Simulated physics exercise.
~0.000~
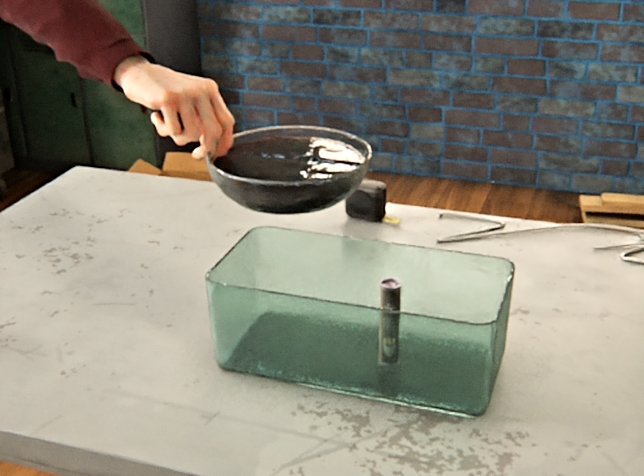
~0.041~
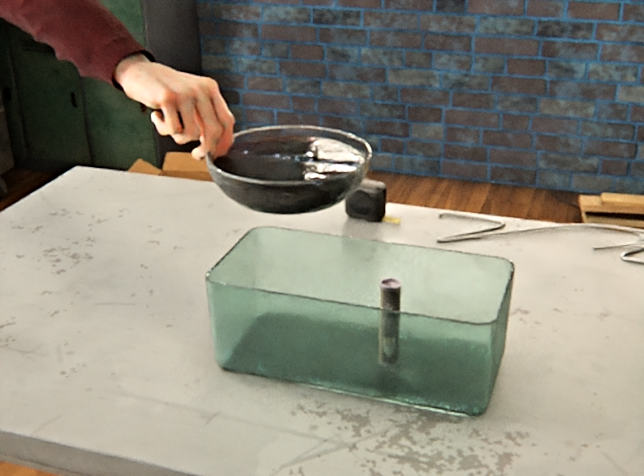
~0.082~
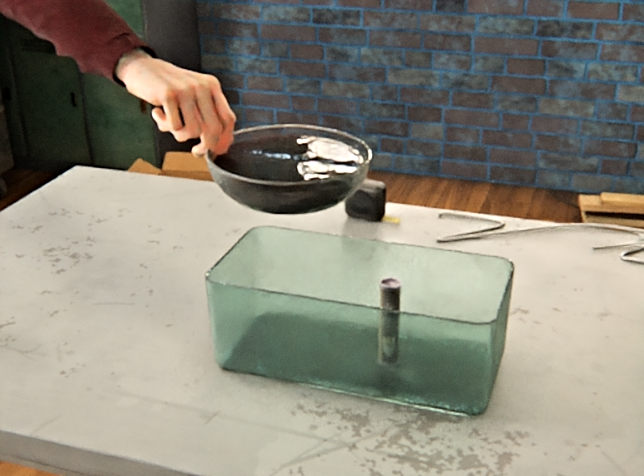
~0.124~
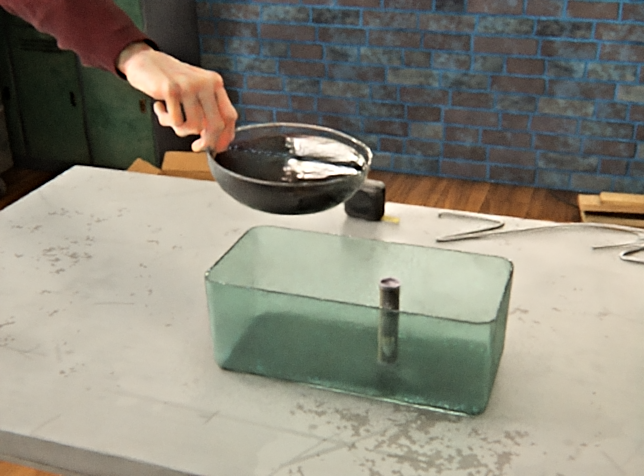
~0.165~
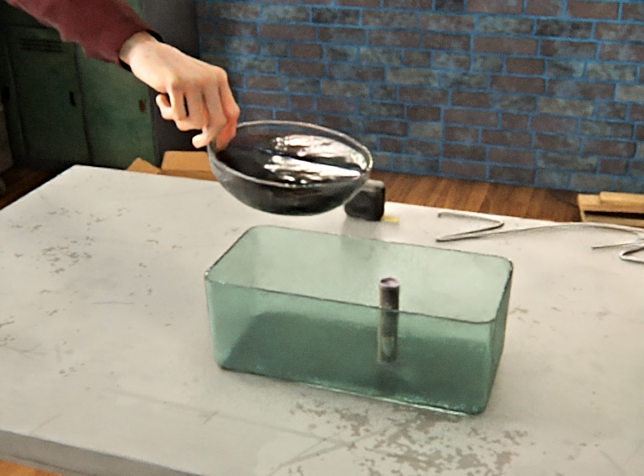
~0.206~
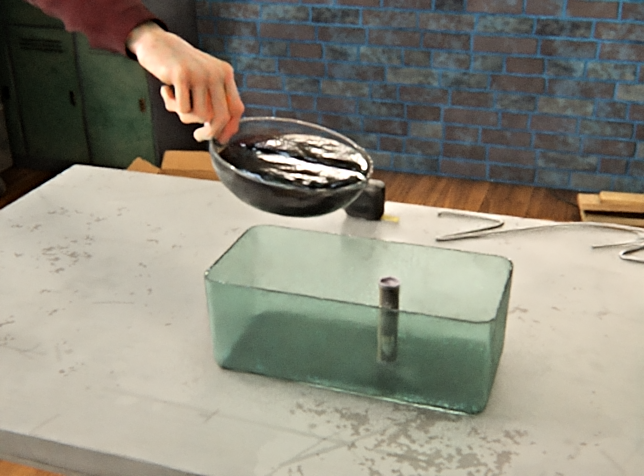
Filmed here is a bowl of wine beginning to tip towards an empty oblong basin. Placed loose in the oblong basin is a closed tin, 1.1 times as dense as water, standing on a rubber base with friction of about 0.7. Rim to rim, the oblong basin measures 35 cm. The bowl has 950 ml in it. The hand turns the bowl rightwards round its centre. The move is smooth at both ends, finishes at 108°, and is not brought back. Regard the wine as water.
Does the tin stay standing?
It's still up.
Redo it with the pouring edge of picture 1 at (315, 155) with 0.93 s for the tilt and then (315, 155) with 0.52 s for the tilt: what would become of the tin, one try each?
Try 1: Tipped over; try 2: Tipped over.
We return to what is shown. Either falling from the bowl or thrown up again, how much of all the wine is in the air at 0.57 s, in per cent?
Around 38 in a hundred.
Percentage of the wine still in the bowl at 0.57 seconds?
About 16 per cent.
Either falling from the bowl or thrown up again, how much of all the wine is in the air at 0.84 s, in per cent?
I'd say some 3 per cent is in the air.
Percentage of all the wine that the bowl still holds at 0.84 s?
Share remaining: Approx. 0 %.
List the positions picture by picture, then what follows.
The first picture shows tilt 0°; pouring edge (367, 162); surface from (221, 152) to (365, 168); the oblong basin's rim runs from (230, 252) to (506, 293); the tin's top is at (391, 287).
The second picture shows tilt 1°; pouring edge (367, 163); surface from (221, 152) to (365, 168).
The third picture shows tilt 2°; pouring edge (367, 165); surface from (221, 150) to (365, 169).
The fourth picture shows tilt 5°; pouring edge (367, 168); surface from (221, 148) to (365, 171).
The fifth picture shows tilt 8°; pouring edge (367, 173); surface from (222, 147) to (366, 172).
The sixth picture shows tilt 13°; pouring edge (368, 178); surface from (225, 145) to (368, 174).
By 0.57 s the tilt is 73° and 16 per cent is still to pour; the tin stands where it began.
By 0.84 s the tilt is 106° and 0 per cent is still to pour; the tin stands where it began.
By 1.12 s the tilt is 108° and 0 per cent is still to pour; the tin stands where it began.
By 1.43 s the tilt is 108° and 0 per cent is still to pour; the tin stands where it began.
At rest the tin stands where it began.
